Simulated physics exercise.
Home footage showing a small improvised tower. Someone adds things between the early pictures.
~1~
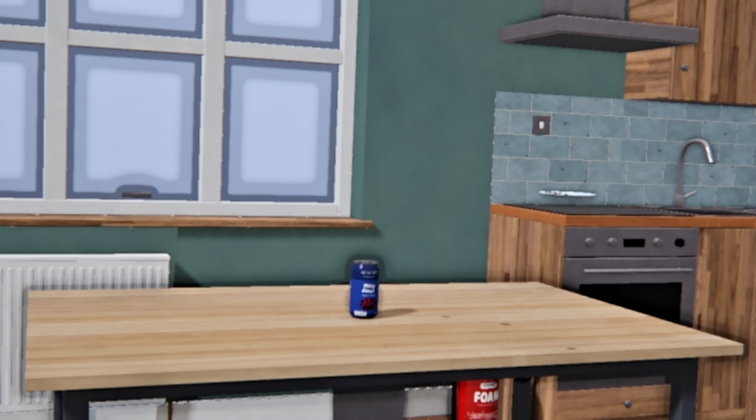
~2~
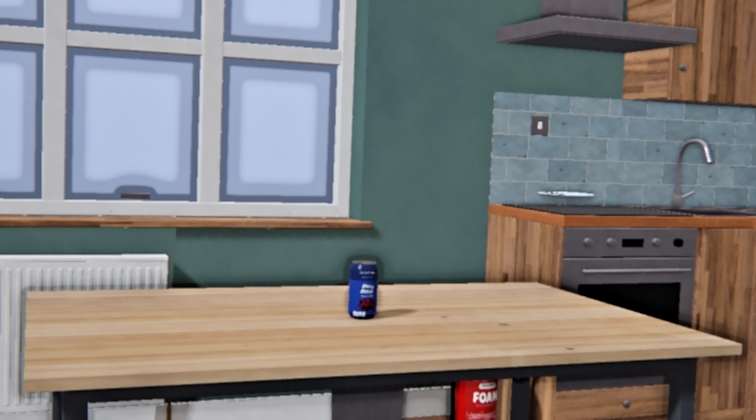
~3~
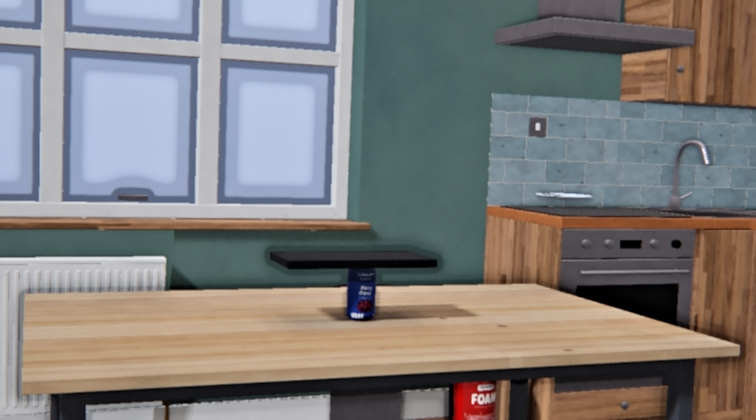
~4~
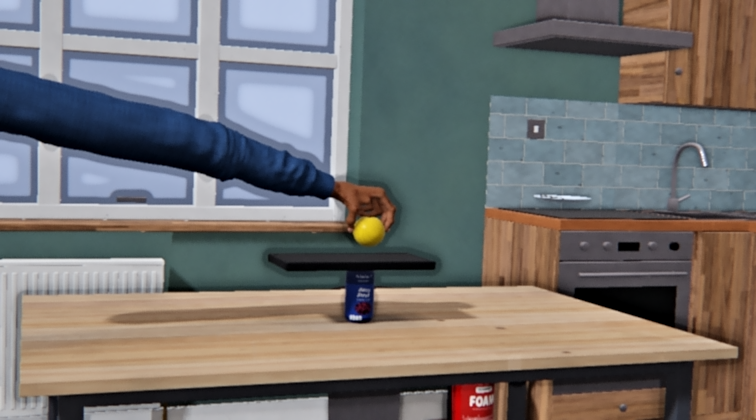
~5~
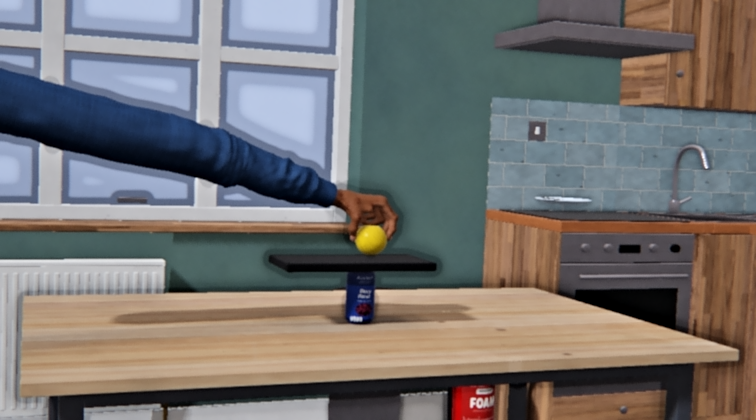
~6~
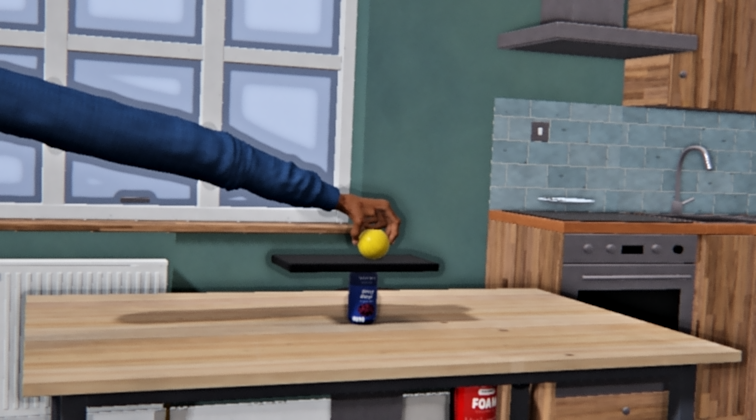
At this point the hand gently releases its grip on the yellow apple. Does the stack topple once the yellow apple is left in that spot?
No, it stays standing.
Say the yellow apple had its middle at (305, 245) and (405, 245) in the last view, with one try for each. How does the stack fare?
It tips over first and stays steady second.
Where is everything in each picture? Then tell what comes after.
In the first picture, the last thing is not in view yet.
In the second picture, the last thing is not in view yet.
In the third picture, the last thing is not in view yet; black lid (353, 260).
In the fourth picture, on its way; yellow apple (369, 231); black lid (351, 262).
In the fifth picture, on its way; yellow apple (371, 240); black lid (352, 263).
In the sixth picture, in place under the hand; yellow apple (374, 244); black lid (355, 263).
Then, 0.20 s on from there, no change.
Then, 0.70 s on from there, yellow apple resting near (374, 244).
In the end, all 3 unmoved. At the end, from the last picture's camera, yellow apple near (374, 244). The stack stays up.
